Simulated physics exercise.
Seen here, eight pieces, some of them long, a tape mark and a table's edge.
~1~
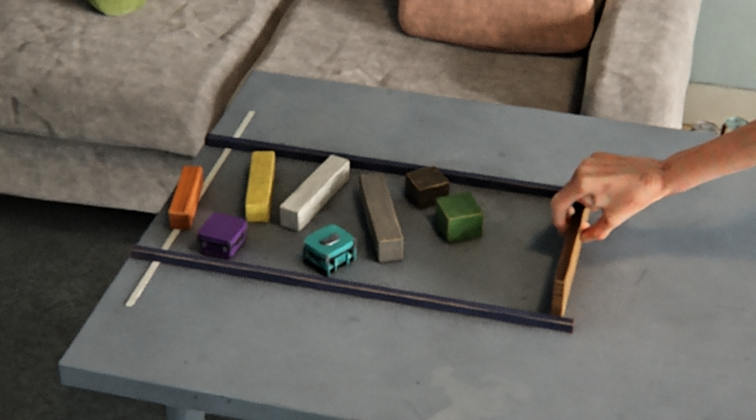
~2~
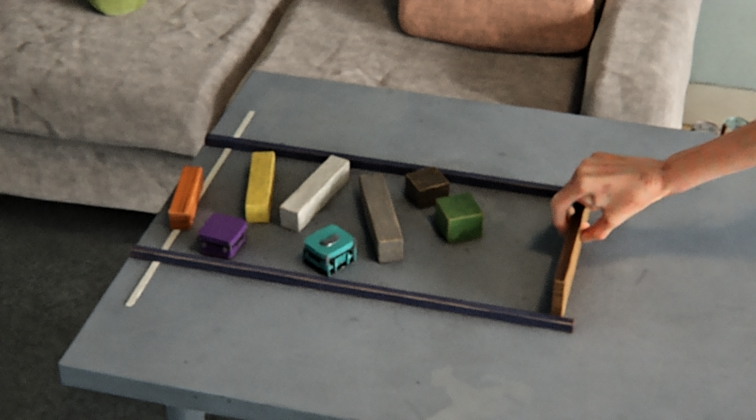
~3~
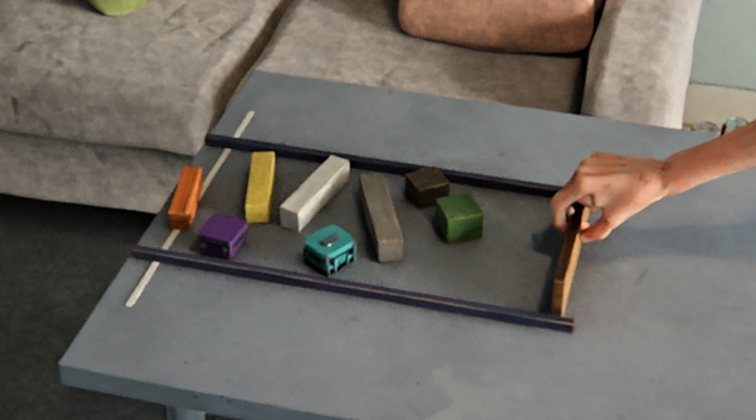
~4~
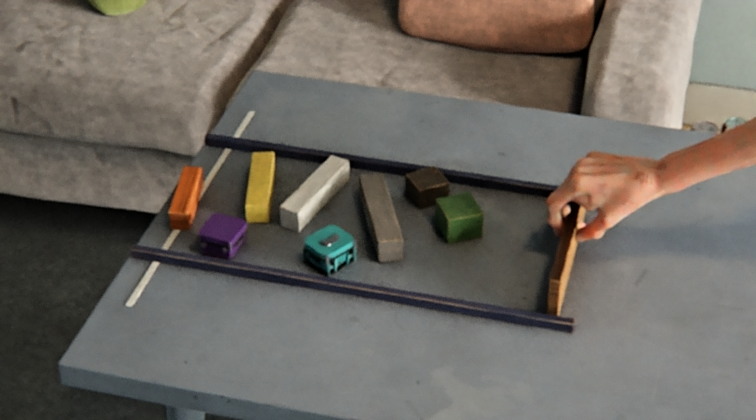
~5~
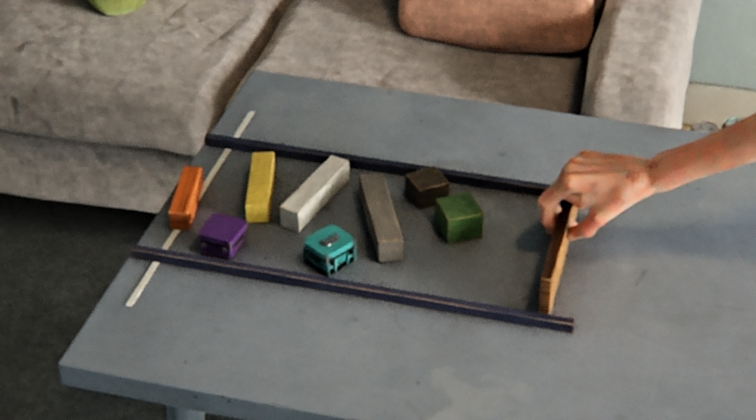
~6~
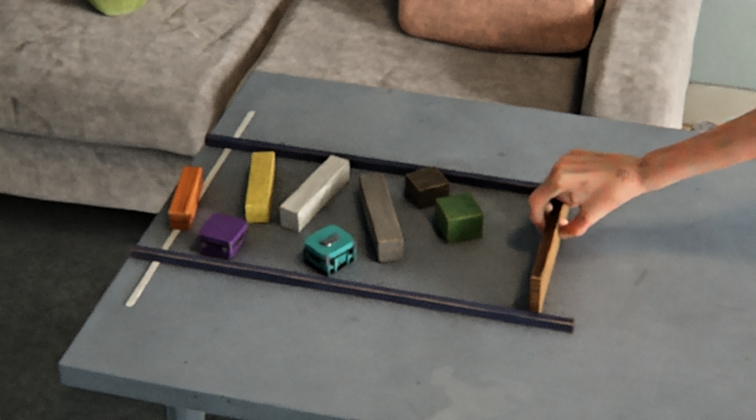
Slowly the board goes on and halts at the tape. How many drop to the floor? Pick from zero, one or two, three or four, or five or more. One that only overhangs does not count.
In the end the number that fall off is five or more.
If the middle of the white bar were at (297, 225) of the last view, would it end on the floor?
From there it falls.
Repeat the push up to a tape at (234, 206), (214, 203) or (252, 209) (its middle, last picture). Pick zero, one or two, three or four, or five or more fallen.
The falls would be either three or four; three to four; one to two.
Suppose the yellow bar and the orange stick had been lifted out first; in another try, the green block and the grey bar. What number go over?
Fallen: 4, and 4 in the other try.
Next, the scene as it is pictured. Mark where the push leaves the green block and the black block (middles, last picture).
About (188, 170), and the other about (206, 147).
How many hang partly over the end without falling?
The number is 2.
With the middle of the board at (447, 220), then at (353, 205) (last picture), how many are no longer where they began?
1 and 6.
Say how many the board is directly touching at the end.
In contact: 2.
Early on, none off yet; orange stick at rest near (186, 198); purple case at rest near (223, 237); yellow bar at rest near (261, 187).
Finally, the number that fall off is five or more; lost, grey bar, turquoise case, white bar, yellow bar, purple case and orange stick.
